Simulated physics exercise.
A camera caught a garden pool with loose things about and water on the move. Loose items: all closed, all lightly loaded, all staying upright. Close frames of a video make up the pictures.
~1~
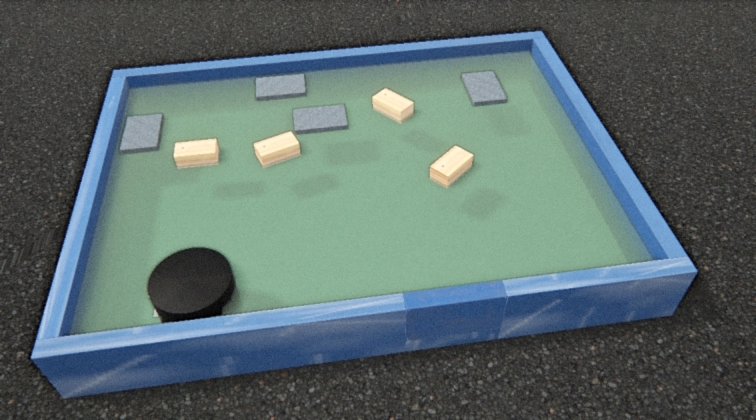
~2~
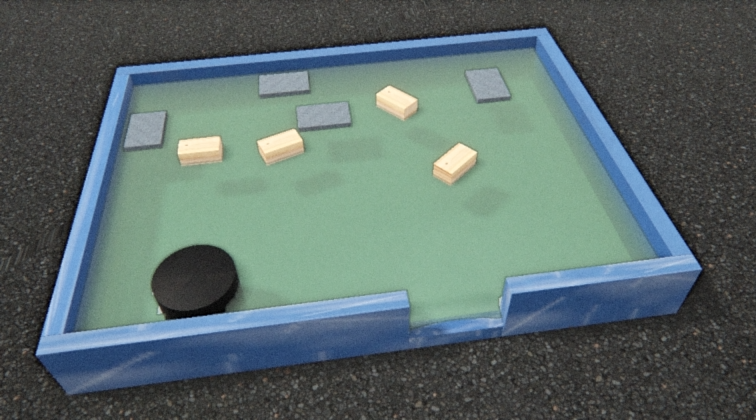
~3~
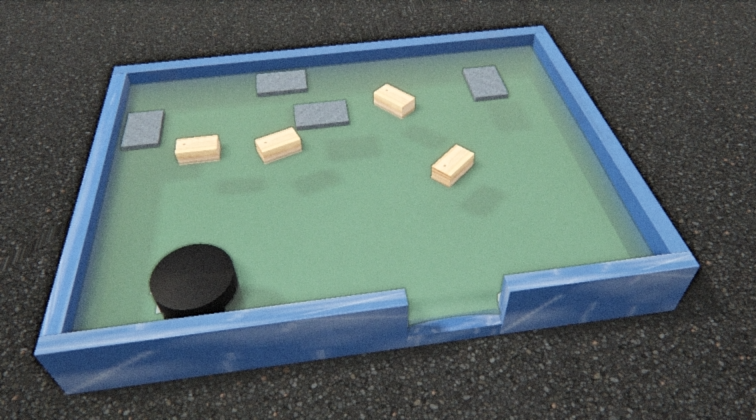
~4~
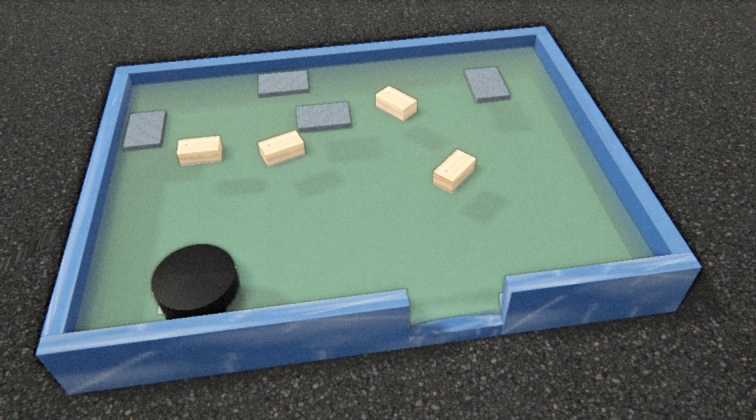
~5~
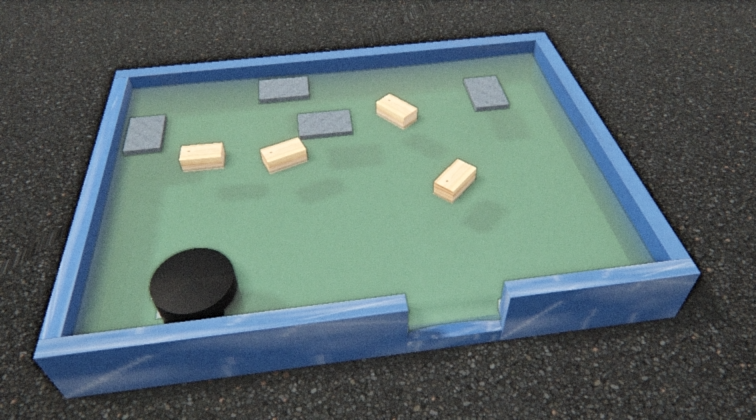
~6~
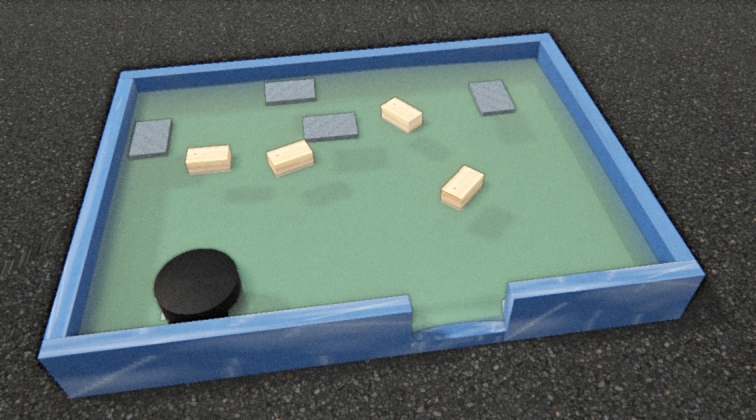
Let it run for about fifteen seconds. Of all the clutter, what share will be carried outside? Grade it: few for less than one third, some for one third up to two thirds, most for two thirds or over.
Grade: Few.
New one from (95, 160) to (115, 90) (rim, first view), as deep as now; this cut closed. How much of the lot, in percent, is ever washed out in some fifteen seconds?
Estimated share: Around 60 %.
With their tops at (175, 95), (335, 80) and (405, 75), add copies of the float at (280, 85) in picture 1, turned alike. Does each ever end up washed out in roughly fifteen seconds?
Sure - one by one that's in the room, then in the room, then in the room.
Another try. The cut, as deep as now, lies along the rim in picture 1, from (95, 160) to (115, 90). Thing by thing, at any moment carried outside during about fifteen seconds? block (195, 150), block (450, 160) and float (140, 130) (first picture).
Each in turn: Exits, never leaves, exits.
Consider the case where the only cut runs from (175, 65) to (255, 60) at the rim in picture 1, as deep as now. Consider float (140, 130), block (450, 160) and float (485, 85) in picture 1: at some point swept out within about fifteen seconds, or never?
Lost - retained - retained.
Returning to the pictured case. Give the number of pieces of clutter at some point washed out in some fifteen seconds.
1 in all.
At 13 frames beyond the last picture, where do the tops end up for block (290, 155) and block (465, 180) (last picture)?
Estimated positions: (317, 173); (474, 260).
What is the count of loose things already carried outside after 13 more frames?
The number I arrive at is 0.
A moment on, 0 of 8 are out; 8 afloat.
Next, 0 of 8 are out; 8 afloat.
Later, 1 of 8 are out; 7 afloat.
In the end, 1 of 8 are out; 7 afloat.
